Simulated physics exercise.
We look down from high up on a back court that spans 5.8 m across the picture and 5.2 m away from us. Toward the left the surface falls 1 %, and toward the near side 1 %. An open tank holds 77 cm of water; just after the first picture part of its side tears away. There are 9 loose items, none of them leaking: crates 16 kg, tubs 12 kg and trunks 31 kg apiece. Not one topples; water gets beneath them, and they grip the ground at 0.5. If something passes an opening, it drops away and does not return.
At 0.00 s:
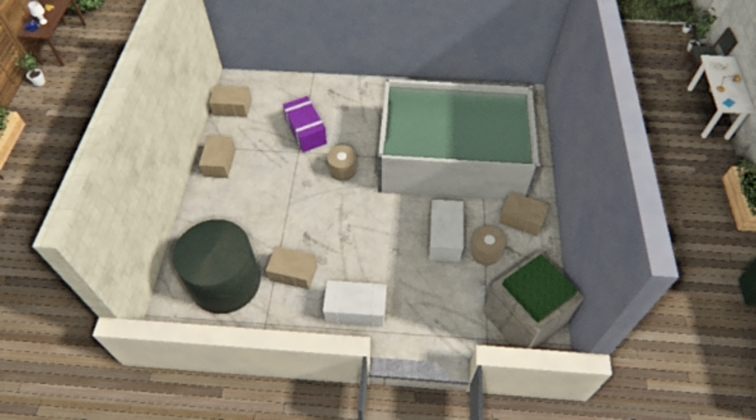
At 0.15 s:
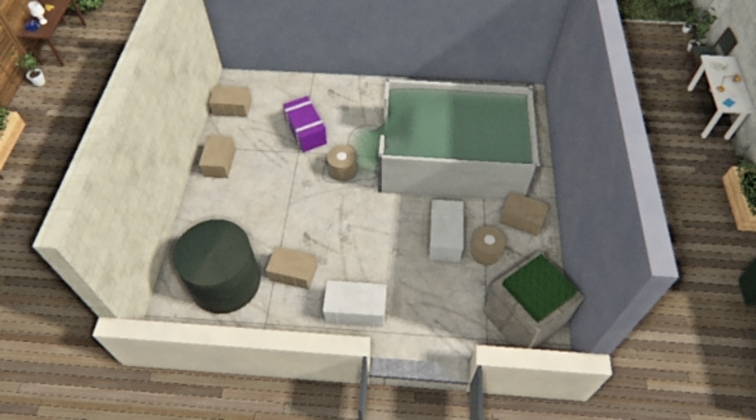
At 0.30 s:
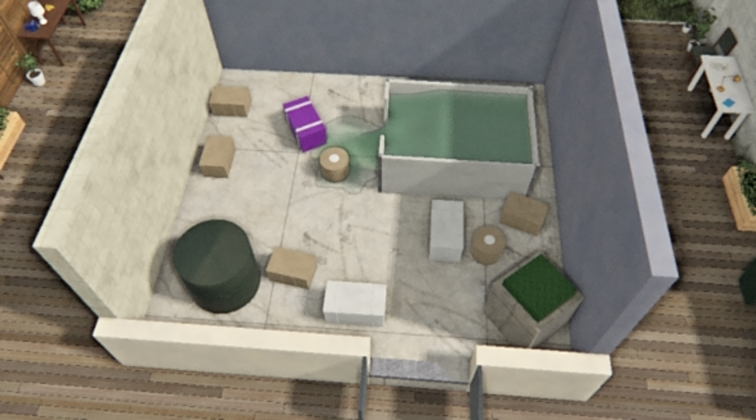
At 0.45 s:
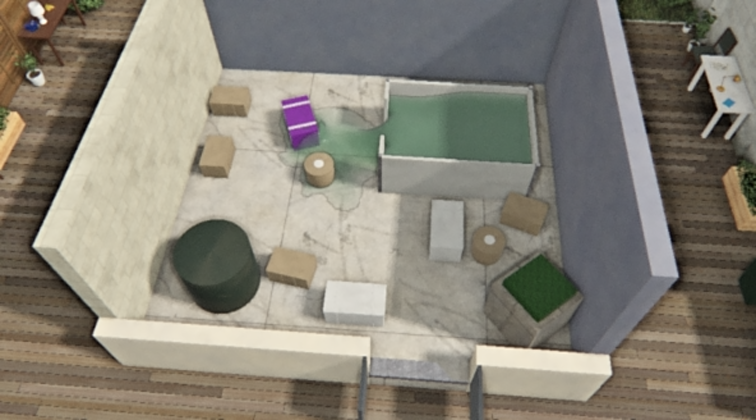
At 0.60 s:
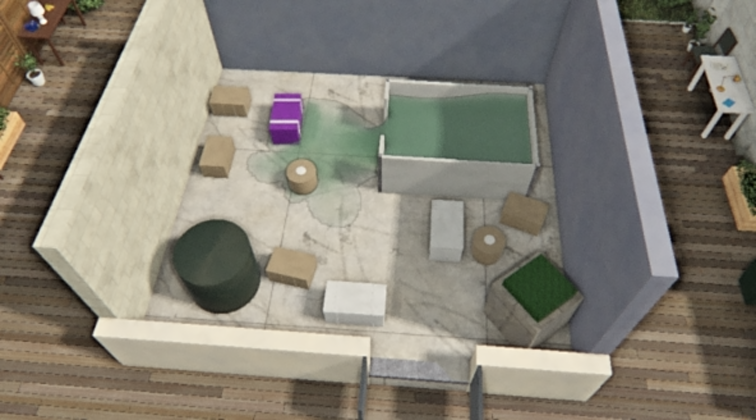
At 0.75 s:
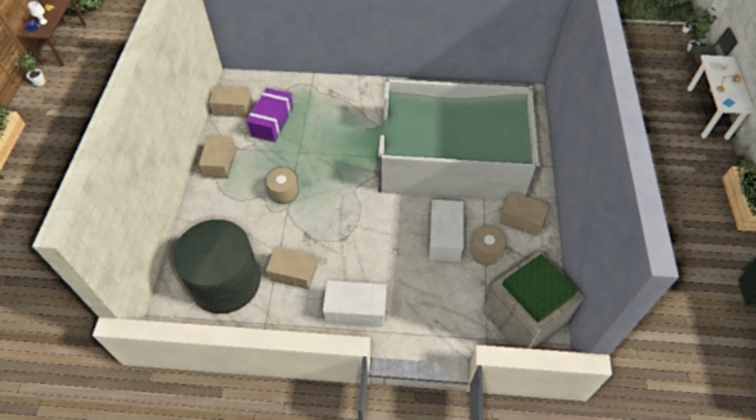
Green water pouring from the left side of a walled court's tank, spreading leftward and pushing a round tub and purple trunk left.
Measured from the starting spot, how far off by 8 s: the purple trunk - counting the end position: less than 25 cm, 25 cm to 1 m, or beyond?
Long shift.
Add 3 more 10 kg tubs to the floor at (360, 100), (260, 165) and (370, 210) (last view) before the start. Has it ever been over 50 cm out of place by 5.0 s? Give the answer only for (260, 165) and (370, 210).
In that order: Over, under.
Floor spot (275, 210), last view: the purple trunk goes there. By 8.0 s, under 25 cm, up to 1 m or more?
Observed: Object goes well off.
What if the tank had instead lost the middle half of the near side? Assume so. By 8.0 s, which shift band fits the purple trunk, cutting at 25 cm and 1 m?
I'd expect the purple trunk to have remained in place.
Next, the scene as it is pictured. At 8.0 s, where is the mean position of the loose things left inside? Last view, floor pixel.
Around (417, 231).
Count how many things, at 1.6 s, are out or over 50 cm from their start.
It comes to 2.
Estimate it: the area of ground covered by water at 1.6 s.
About 14 m2.
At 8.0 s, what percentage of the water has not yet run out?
About 96 in a hundred parts of the water.
After 1.6 s the purple trunk is near (246, 100), 1.0 m from its start, afloat; 0 of 9 are out; 3 afloat.
After 3.6 s the purple trunk is near (319, 80), 0.8 m from its start, aground; 0 of 9 are out; 2 afloat.
After 5.6 s the purple trunk is near (375, 82), 1.4 m from its start, aground; 0 of 9 are out; 3 afloat.
After 8.0 s the purple trunk is near (376, 82), 1.4 m from its start, aground; 0 of 9 are out; 4 afloat.
